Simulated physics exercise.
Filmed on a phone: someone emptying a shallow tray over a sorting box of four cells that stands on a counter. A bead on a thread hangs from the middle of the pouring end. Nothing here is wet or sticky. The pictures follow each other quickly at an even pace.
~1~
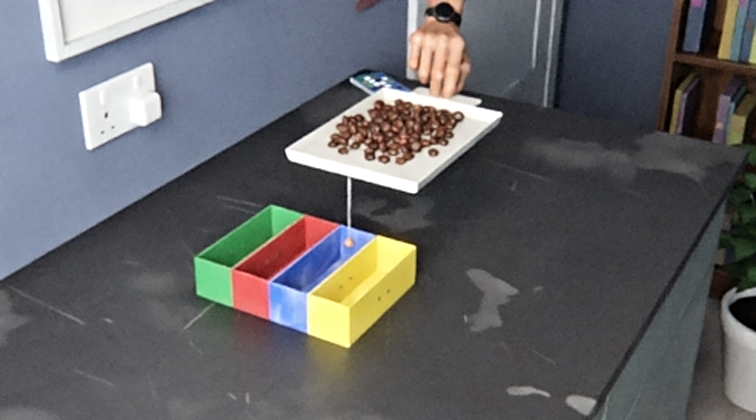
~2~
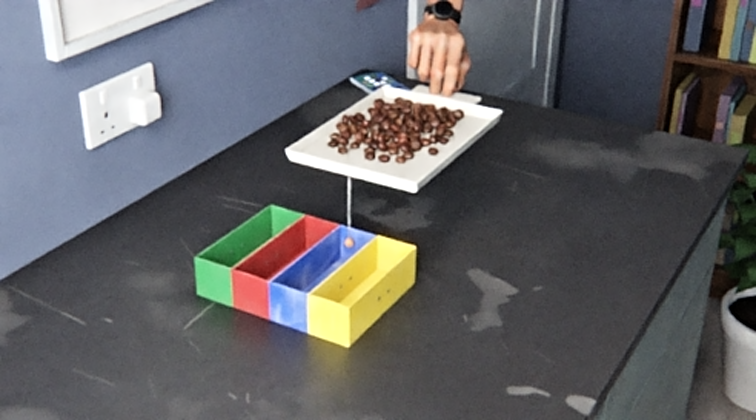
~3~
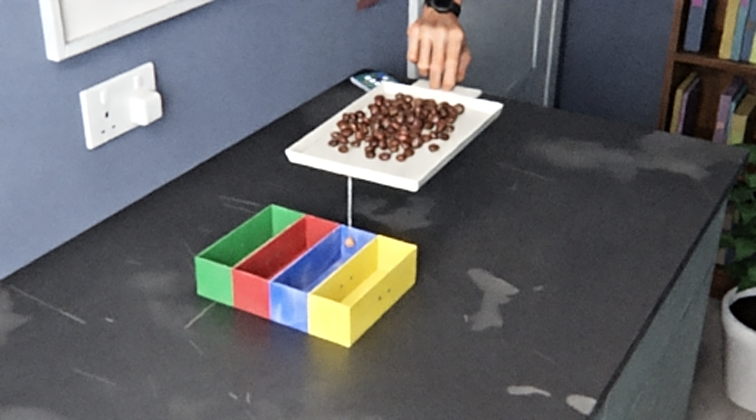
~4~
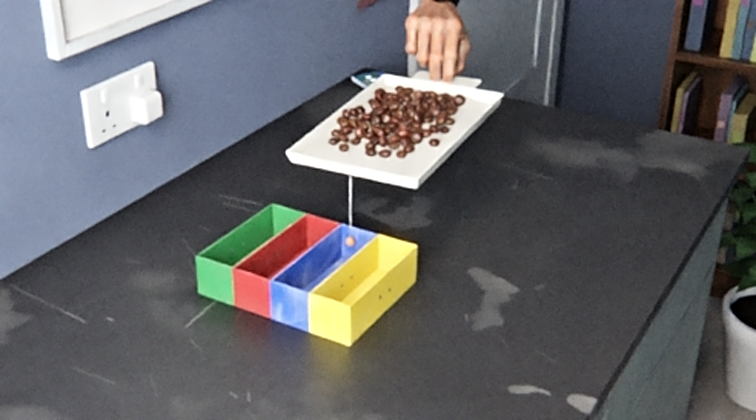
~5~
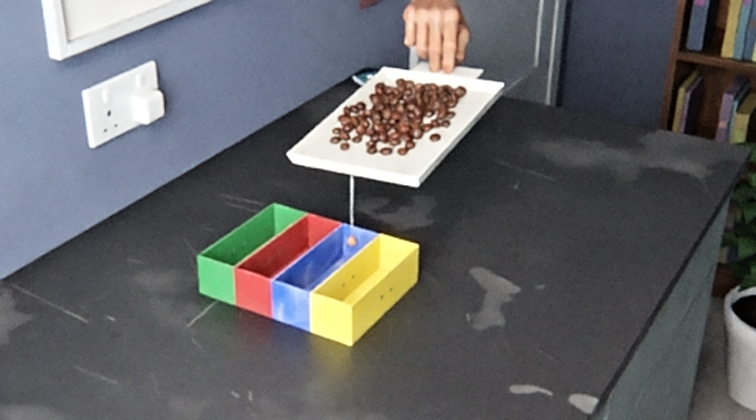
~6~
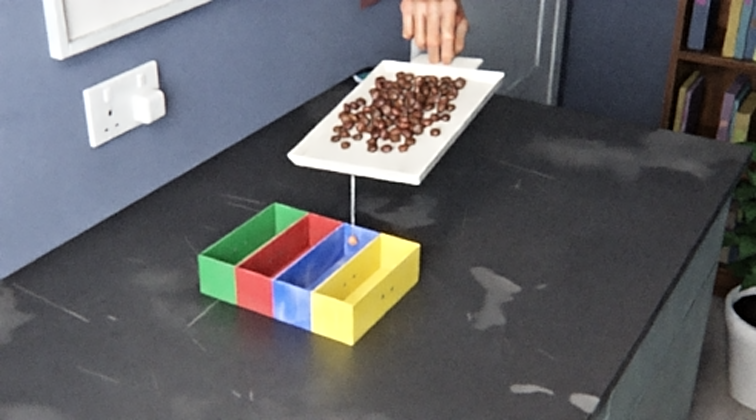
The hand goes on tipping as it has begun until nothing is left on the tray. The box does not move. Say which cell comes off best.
Most goes to the red cell.
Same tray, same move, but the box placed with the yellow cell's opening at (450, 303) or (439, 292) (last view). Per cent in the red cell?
About 0 and 0 per cent.
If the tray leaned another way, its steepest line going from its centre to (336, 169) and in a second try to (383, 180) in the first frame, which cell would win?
One: The cell in red. Two: The yellow one.
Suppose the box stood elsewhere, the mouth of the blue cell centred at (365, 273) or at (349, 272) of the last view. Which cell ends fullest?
At the first place the green one, at the second that green cell.
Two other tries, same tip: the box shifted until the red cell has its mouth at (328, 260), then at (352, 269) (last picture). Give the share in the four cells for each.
Near 80 % and 30 %.
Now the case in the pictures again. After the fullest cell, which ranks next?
It is the cell in blue.
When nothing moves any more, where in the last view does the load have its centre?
Close to (291, 278).
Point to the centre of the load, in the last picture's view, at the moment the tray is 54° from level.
Roughly at (334, 132).
Just after the last frame, tray tipped steeply; almost all on the tray; just a few in the red cell; just a few falling or outside the box.
A moment on, tray tipped right over; roughly a quarter on the tray; roughly a third in the red cell; about a tenth in the blue cell; about a tenth in the green cell; about a tenth falling or outside the box.
Further on, tray tipped past a quarter turn; roughly two thirds in the red cell; roughly a quarter in the blue cell; about a tenth in the green cell; just a few falling or outside the box.
When it is over, tray tipped past a quarter turn; roughly two thirds in the red cell; roughly a quarter in the blue cell; about a tenth in the green cell; not one in the yellow cell; just a few outside the box.
